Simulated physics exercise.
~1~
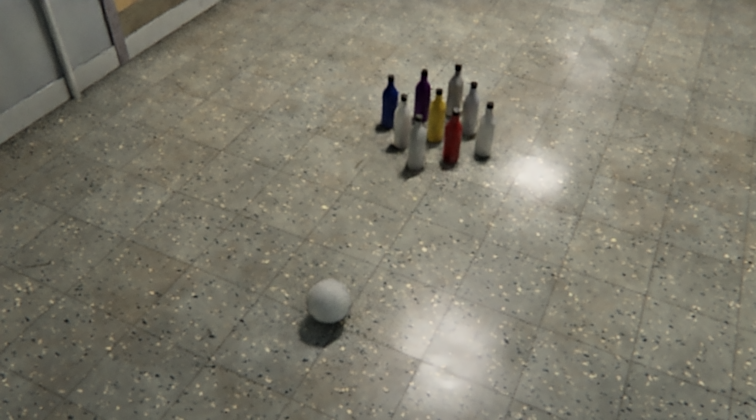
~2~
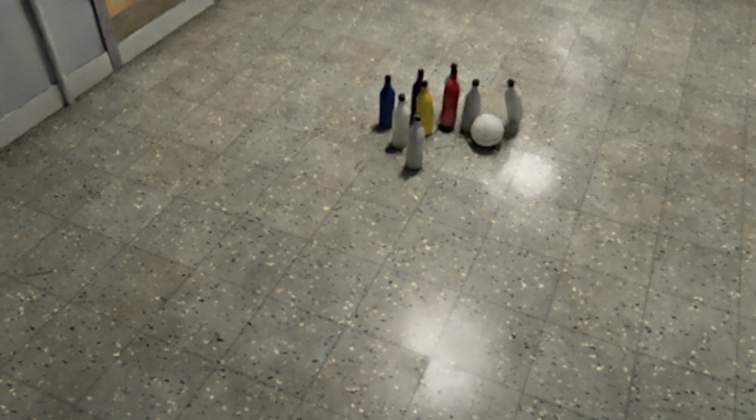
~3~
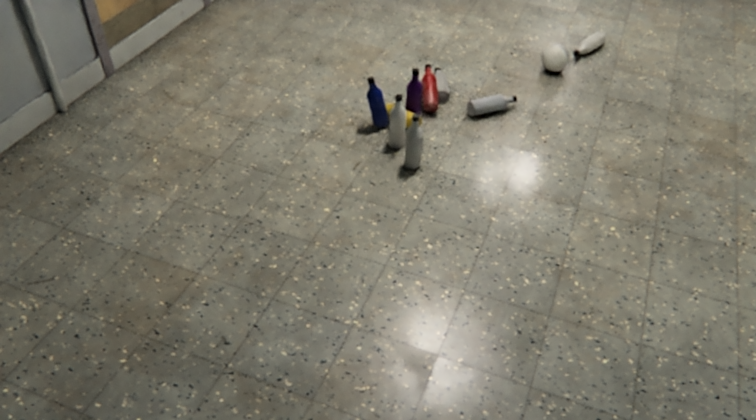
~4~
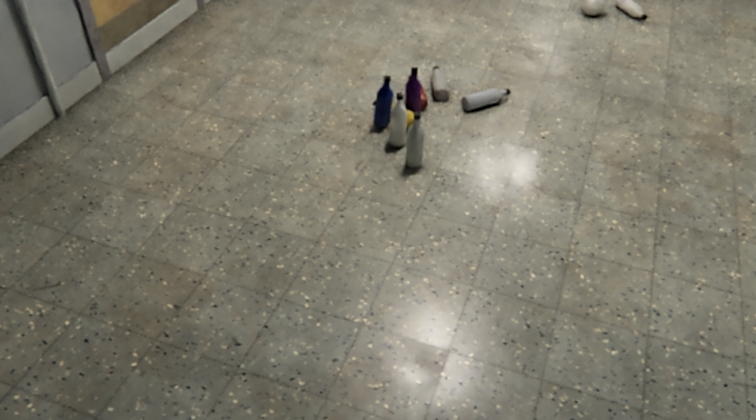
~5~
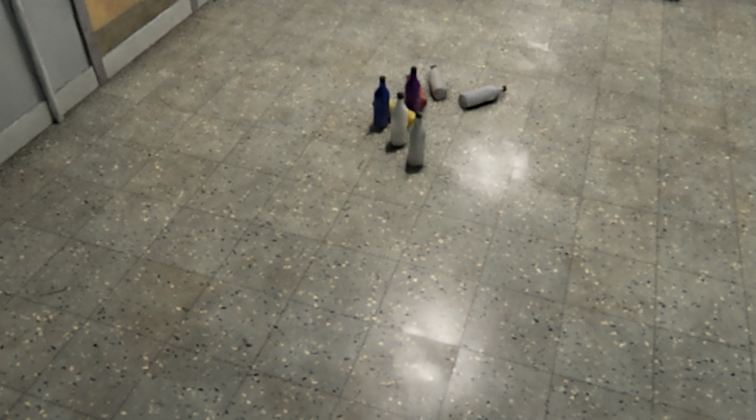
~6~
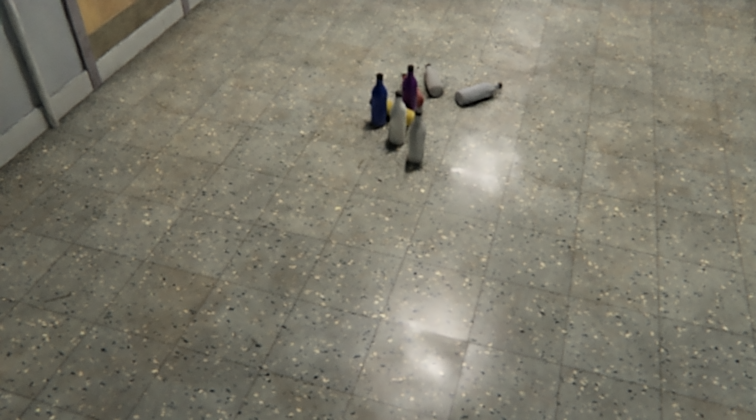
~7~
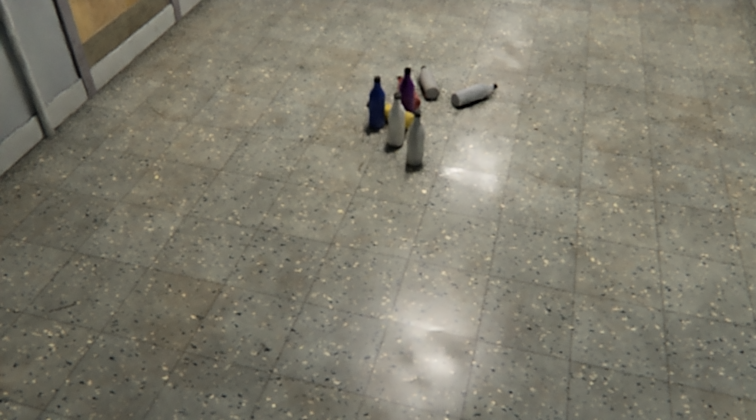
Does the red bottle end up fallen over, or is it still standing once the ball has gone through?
The red bottle falls over. It tips after the ball goes through the group and ends up lying on the floor among the bottles still standing.
